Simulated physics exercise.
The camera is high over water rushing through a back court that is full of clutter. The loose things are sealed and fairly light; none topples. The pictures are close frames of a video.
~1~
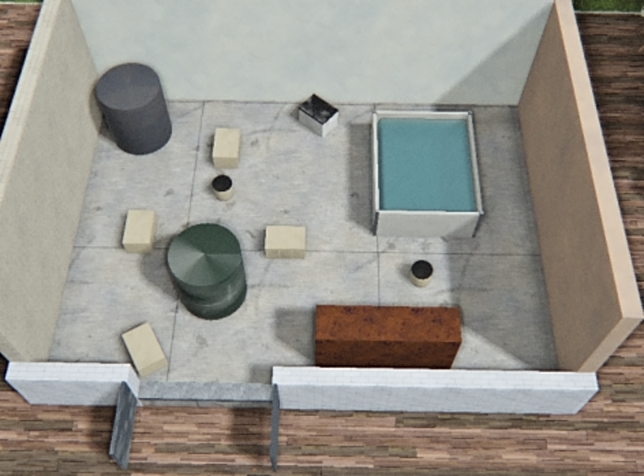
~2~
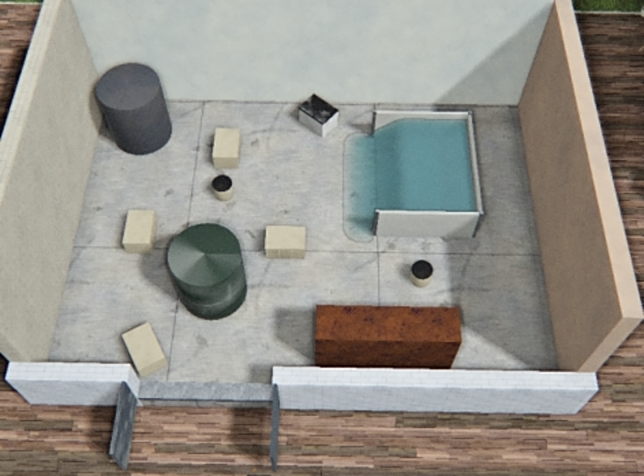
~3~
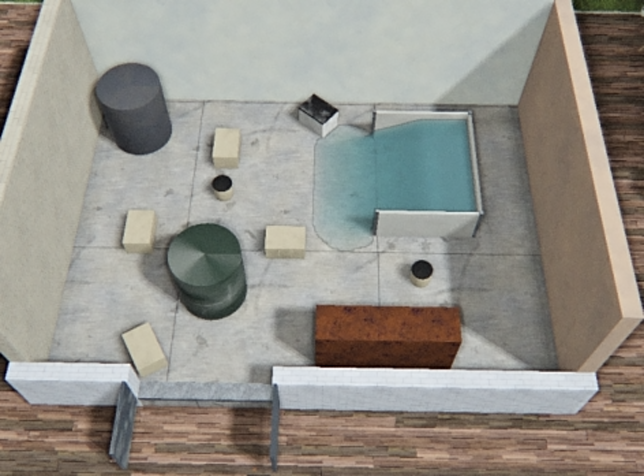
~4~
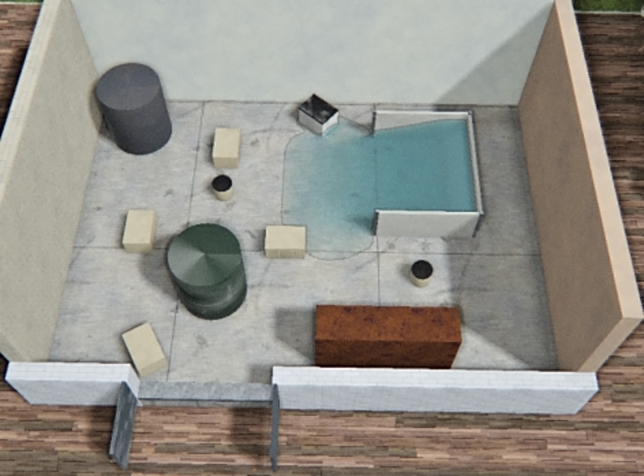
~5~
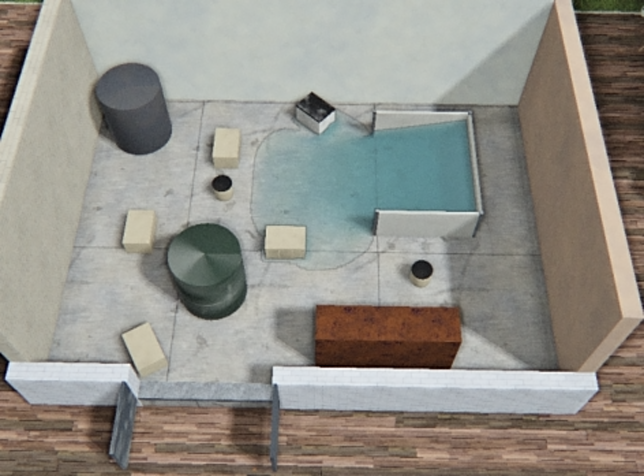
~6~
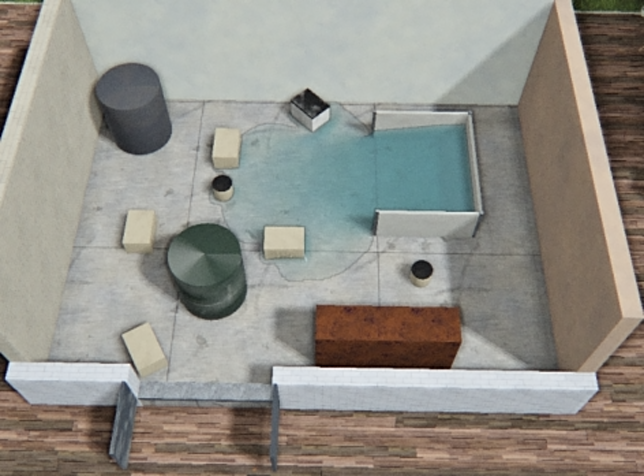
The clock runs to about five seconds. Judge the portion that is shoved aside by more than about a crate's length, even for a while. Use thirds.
Share: Two thirds or more.
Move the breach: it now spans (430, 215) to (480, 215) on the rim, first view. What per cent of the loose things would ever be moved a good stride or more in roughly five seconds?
I make it 30 per cent.
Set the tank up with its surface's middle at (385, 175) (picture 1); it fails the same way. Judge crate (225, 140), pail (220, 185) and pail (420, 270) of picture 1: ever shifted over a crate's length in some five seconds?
As listed: Yes, swept aside, less than that.
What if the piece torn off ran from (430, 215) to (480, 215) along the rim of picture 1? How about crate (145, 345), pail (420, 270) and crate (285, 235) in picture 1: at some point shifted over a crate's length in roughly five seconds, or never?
In turn: Moved that far, swept aside, under that.
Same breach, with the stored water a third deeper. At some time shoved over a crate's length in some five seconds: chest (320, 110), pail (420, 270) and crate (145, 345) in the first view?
One after the other: Yes, not that far, pushed that far.
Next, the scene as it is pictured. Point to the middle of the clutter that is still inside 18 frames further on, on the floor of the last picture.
Roughly at (177, 255).
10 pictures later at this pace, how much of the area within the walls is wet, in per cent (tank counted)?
Roughly 60 per cent.
A moment on, 0 of 7 are well off their spots; 0 afloat.
Next, 5 of 7 are well off their spots; 5 afloat.
Later, 5 of 7 are well off their spots; 5 afloat.
In the end, 6 of 7 are well off their spots, and 6 have been at some point; 6 afloat.
